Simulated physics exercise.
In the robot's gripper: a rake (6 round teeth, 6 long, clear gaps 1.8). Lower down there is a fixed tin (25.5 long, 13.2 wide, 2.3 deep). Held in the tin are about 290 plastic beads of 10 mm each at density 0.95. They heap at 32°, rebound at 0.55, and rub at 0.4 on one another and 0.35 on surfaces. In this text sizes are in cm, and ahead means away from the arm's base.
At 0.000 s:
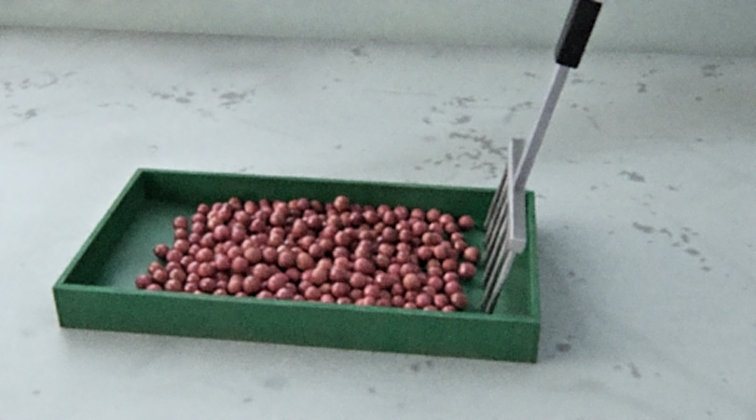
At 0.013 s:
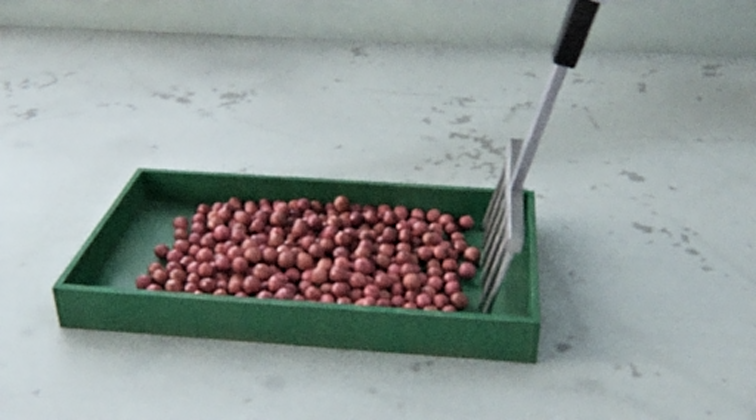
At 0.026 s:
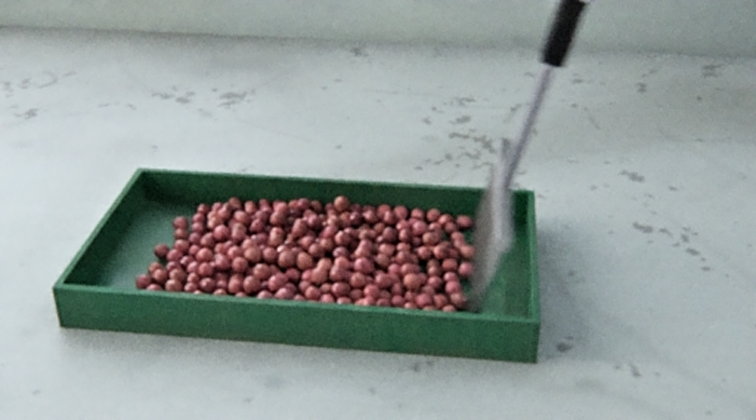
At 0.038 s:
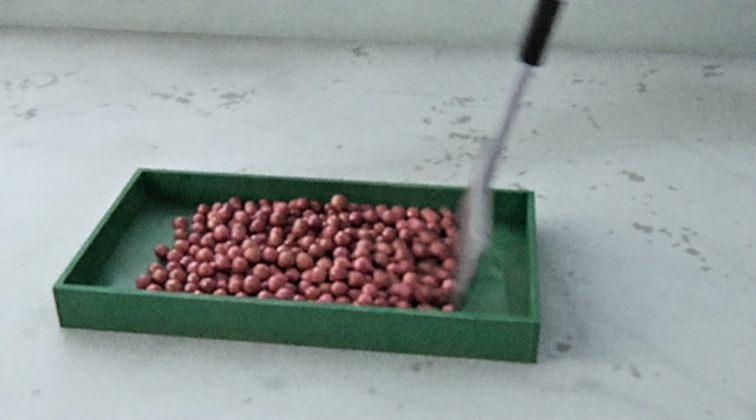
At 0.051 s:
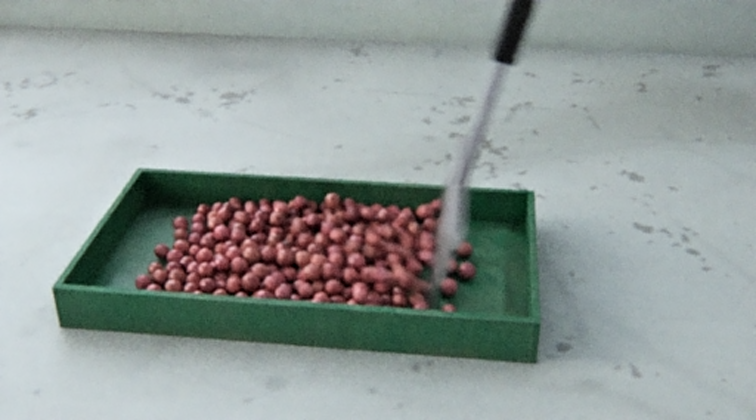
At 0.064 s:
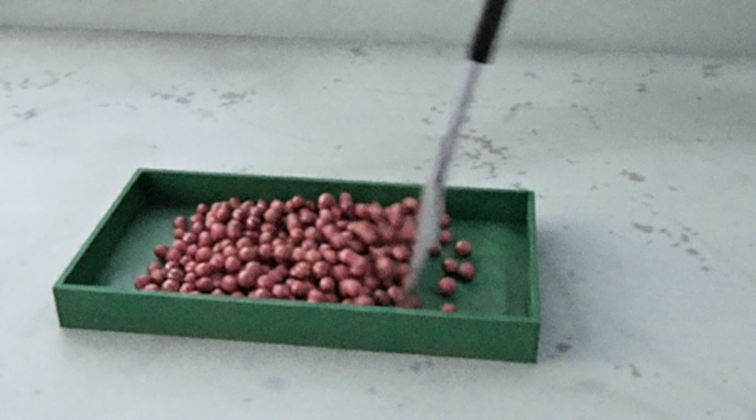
A rake with a black handle stands at the right end of a green tray of reddish-brown balls, then sweeps left through them, bunching many together while a few slip behind it onto the cleared floor.
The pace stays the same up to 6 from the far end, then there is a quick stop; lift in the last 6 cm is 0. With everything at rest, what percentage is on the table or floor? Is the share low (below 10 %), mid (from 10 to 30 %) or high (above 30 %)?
Mid.
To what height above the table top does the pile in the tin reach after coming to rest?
Height: Roughly 3.5 cm.
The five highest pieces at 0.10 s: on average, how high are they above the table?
I'd say close to 6 cm.
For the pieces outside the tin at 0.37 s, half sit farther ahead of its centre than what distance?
20 cm or so.
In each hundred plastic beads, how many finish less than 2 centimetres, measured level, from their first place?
About 5 %.
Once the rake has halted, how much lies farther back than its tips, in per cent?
Roughly 30 percent of the load.
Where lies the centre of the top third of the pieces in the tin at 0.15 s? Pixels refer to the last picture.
Near (252, 240).
By 0.10 s, sloping 76°, highest piece 7 above the table; 288 in the tin.
By 0.15 s, sloping 76°, highest piece 9 above the table; 286 in the tin, 2 in flight or on the tool.
By 0.37 s, sloping 76°, highest piece 3 above the table; 250 in the tin, 38 on the table or floor.
By 1.07 s, sloping 76°, highest piece 3 above the table; 250 in the tin, 38 on the table or floor.
Final count, 250 in the tin, 38 on the table or floor. That is 13 % on the table or floor.
